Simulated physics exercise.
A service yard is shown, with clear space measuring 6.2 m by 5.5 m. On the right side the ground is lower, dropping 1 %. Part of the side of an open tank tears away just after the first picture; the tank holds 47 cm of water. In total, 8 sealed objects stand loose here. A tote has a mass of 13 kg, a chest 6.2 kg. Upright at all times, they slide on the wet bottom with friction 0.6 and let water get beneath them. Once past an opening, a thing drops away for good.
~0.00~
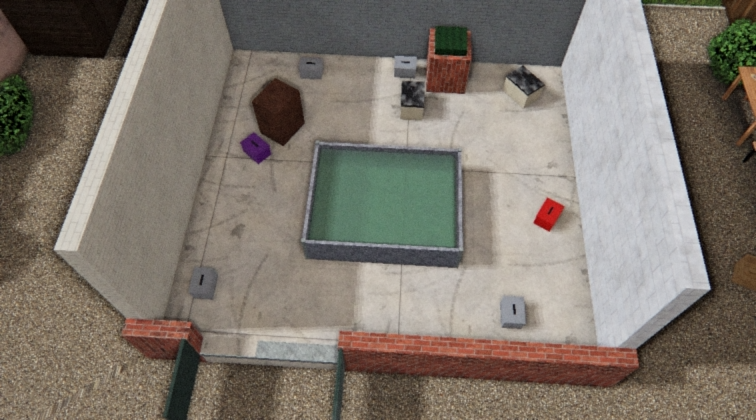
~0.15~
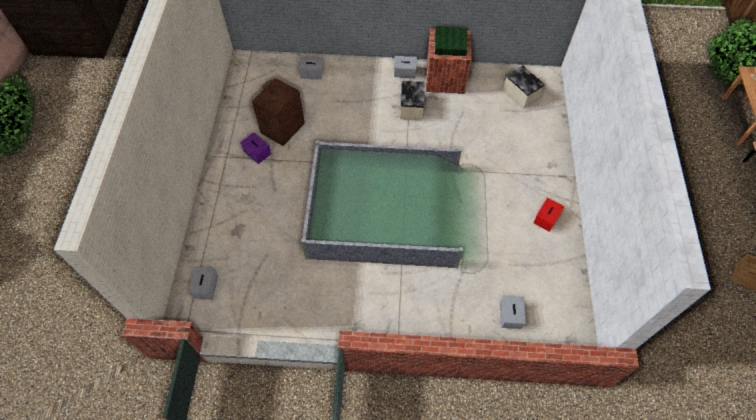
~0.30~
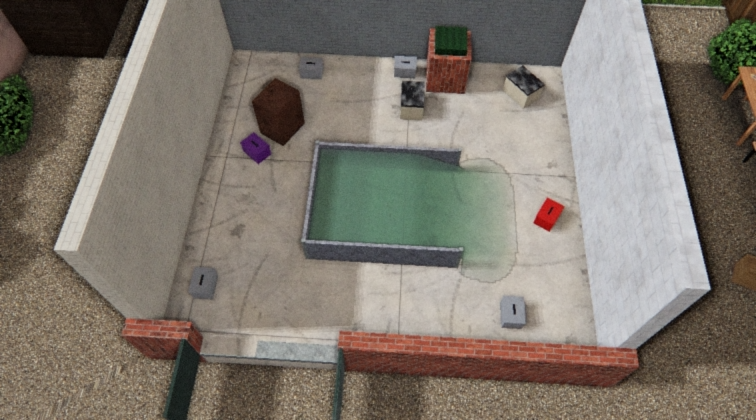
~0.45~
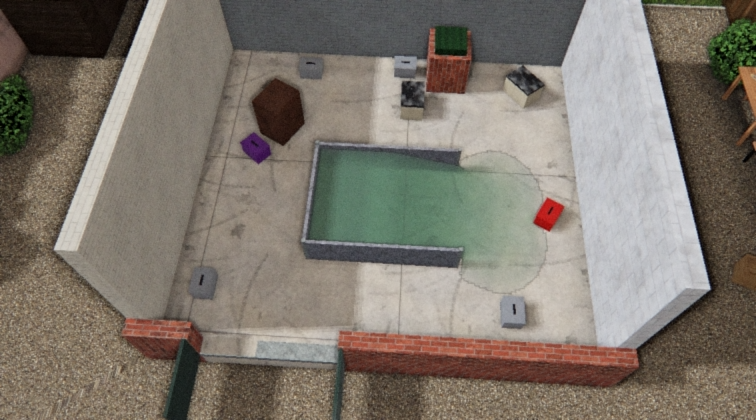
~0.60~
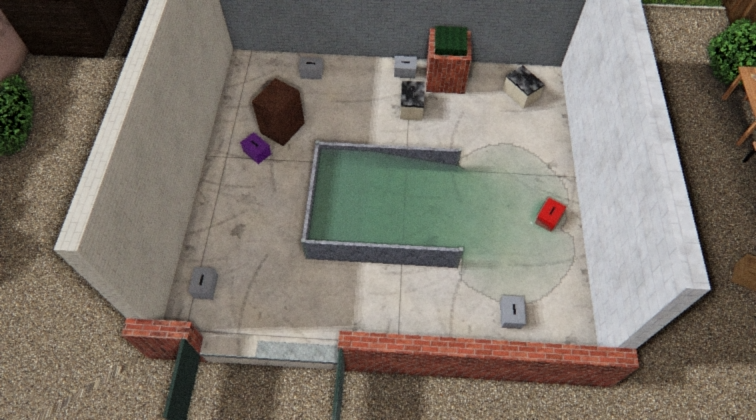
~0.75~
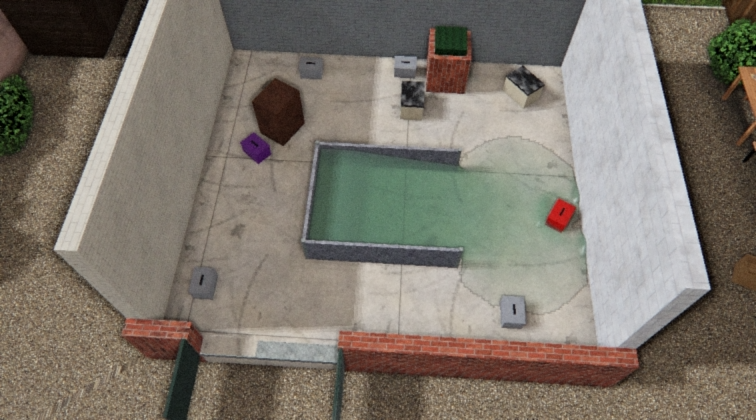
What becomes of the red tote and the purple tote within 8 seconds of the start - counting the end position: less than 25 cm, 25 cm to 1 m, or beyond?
As for distance, the red tote ends up well away and the purple tote moves only negligibly.
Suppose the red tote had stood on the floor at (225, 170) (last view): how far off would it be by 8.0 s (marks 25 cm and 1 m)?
By that time it keeps its spot.
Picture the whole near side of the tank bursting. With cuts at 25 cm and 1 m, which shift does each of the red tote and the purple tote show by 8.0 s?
The red tote drifts a bit; the purple tote remains where it was.
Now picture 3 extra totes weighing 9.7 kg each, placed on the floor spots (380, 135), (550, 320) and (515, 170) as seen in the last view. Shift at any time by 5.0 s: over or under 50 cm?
First within, then beyond, then beyond.
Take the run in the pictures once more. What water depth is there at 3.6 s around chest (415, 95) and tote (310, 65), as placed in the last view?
Close to 0 and 0 centimetres.
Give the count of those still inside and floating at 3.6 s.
2.
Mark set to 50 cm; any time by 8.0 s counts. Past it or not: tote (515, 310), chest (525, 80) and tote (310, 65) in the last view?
In sequence - crossed the line; crossed the line; stayed below the line.
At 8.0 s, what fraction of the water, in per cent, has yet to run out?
Still held: Near 96 %.
After 1.6 s the red tote is near (576, 215), 0.4 m from its start, afloat; the purple tote is near (255, 144), 0.0 m from its start, aground; 0 of 8 are out; 1 afloat.
After 3.6 s the red tote is near (575, 281), 1.2 m from its start, afloat; the purple tote is near (255, 144), 0.0 m from its start, aground; 0 of 8 are out; 2 afloat.
After 5.6 s the red tote is near (511, 312), 1.8 m from its start, aground; the purple tote is near (255, 144), 0.0 m from its start, aground; 0 of 8 are out; 1 afloat.
After 8.0 s the red tote is near (481, 310), 2.0 m from its start, aground; the purple tote is near (255, 144), 0.0 m from its start, aground; 0 of 8 are out; 1 afloat.
